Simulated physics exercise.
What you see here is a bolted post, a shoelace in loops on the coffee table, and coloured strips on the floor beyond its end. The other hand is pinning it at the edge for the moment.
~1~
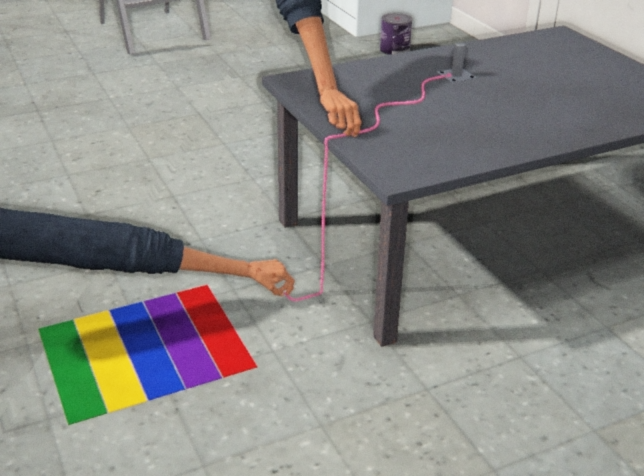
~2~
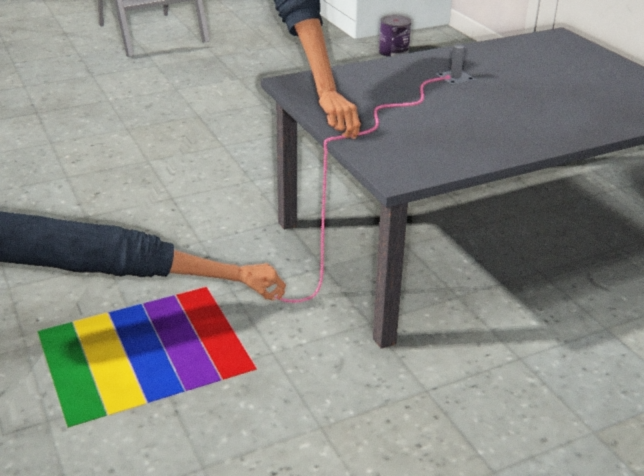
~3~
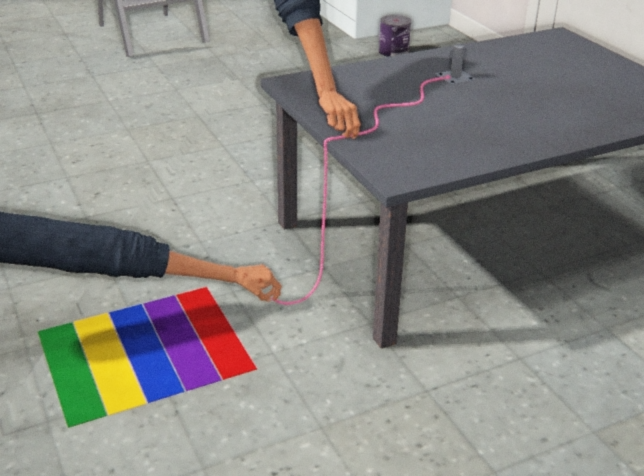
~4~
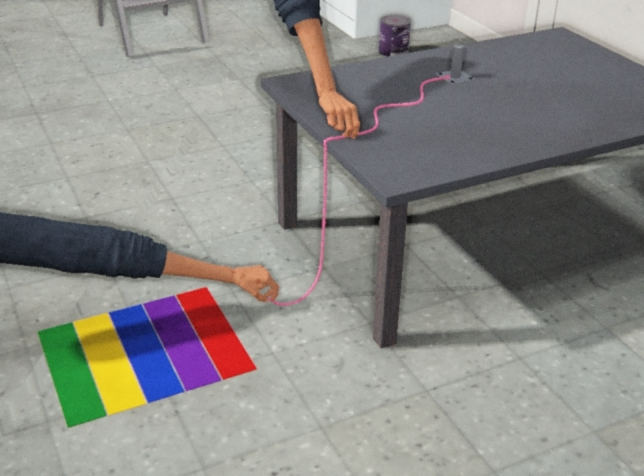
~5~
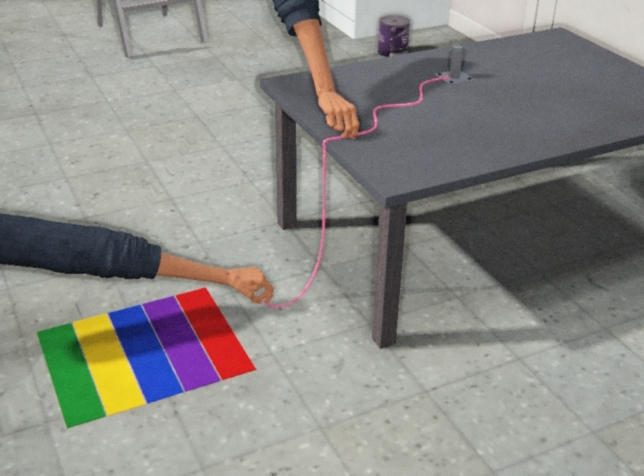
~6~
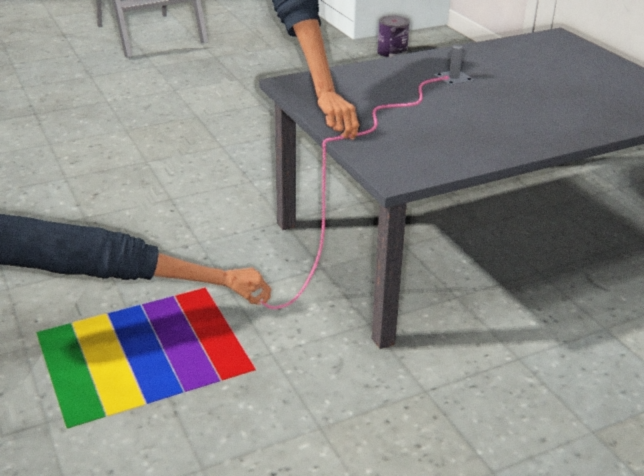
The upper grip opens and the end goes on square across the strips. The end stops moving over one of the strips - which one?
The blue strip.
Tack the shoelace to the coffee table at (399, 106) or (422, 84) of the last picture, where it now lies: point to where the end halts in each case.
Roughly (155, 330) and (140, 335).
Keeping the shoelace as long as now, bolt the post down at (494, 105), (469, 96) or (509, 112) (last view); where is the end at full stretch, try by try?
Respectively (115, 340), (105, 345) and (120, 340).
Early on, end near (206, 317); over red.
Midway, end near (162, 329); over purple.
At the end of the slack, end near (136, 336); over blue. It gets as far as the blue strip.
